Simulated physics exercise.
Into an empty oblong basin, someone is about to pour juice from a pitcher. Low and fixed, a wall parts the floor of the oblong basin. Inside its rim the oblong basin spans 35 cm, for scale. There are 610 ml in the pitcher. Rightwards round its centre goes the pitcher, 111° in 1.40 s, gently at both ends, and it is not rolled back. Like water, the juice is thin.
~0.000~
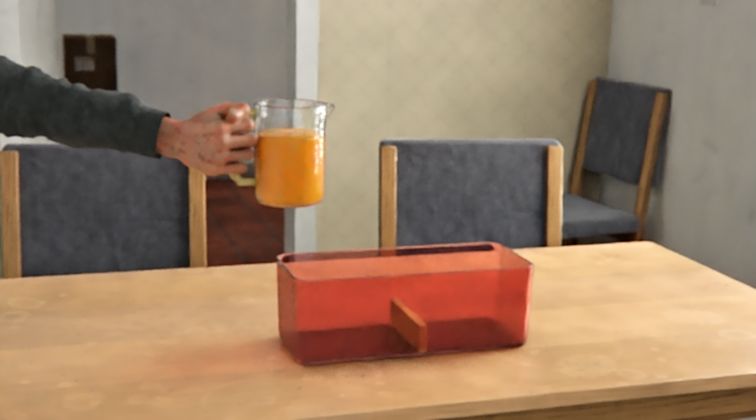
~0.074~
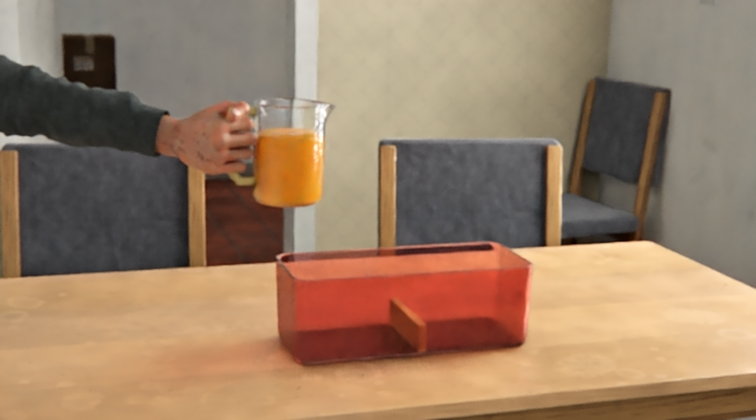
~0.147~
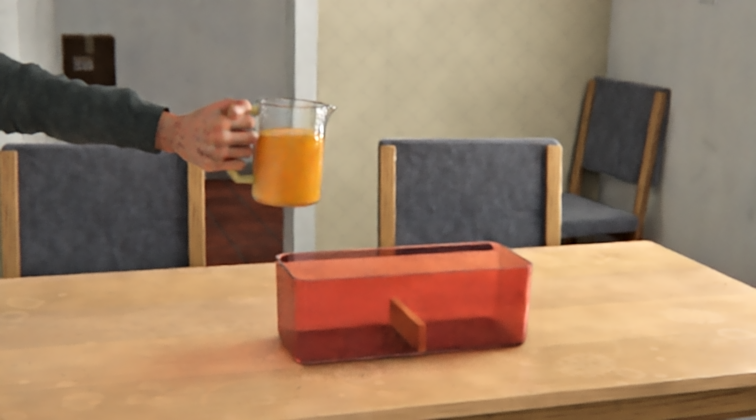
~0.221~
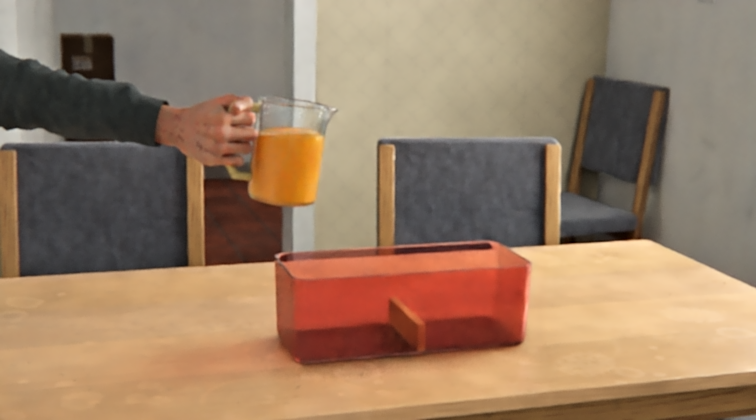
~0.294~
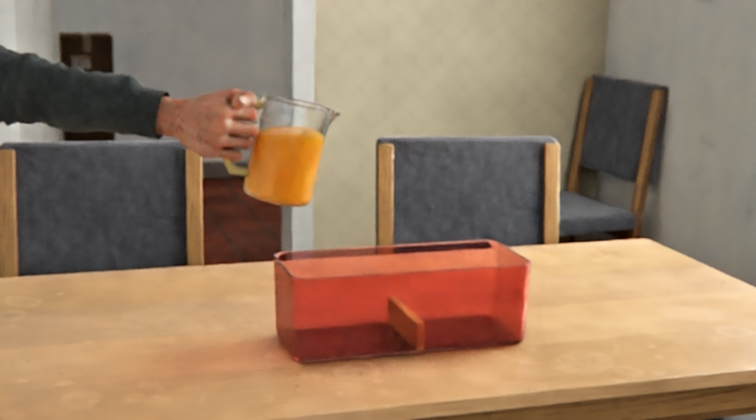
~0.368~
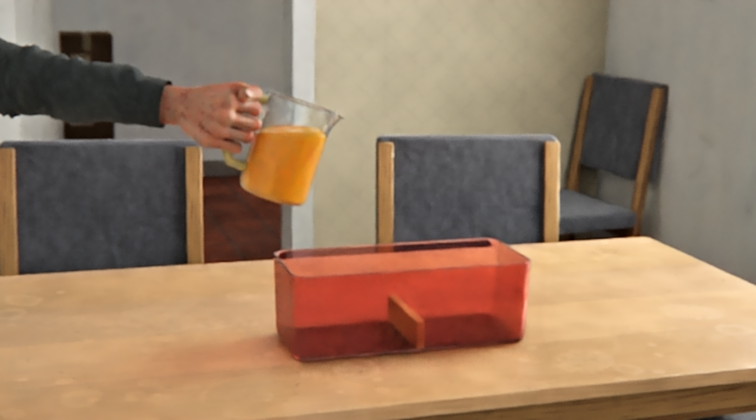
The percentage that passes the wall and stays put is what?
It is about 4 per cent.
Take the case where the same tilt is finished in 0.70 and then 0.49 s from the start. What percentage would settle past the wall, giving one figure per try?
The first try gives around 5 percent, the second around 5 percent.
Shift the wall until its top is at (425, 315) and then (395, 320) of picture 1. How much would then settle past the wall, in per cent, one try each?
Respectively 10 and 45 %.
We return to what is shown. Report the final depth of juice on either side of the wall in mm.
Final reading - left some 22 mm, right some 0 mm.
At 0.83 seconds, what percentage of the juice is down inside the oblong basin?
Roughly 1 per cent.
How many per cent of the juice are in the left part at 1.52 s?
The left part holds some 86 per cent.
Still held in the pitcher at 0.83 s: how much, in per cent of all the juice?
Close to 90 in a hundred.
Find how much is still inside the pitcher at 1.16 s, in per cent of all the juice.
30 per cent or thereabouts.
After 0.83 s the tilt is 71° and 89 per cent is still to pour, 1 is left of the wall and 0 right of it.
After 1.16 s the tilt is 103° and 31 per cent is still to pour, 45 is left of the wall and 0 right of it.
After 1.52 s the tilt is 111° and 1 per cent is still to pour, 87 is left of the wall and 3 right of it.
After 1.90 s the tilt is 111° and 0 per cent is still to pour, 91 is left of the wall and 4 right of it.
In the end 91 per cent lies left of the wall, 4 right of it and 5 outside.
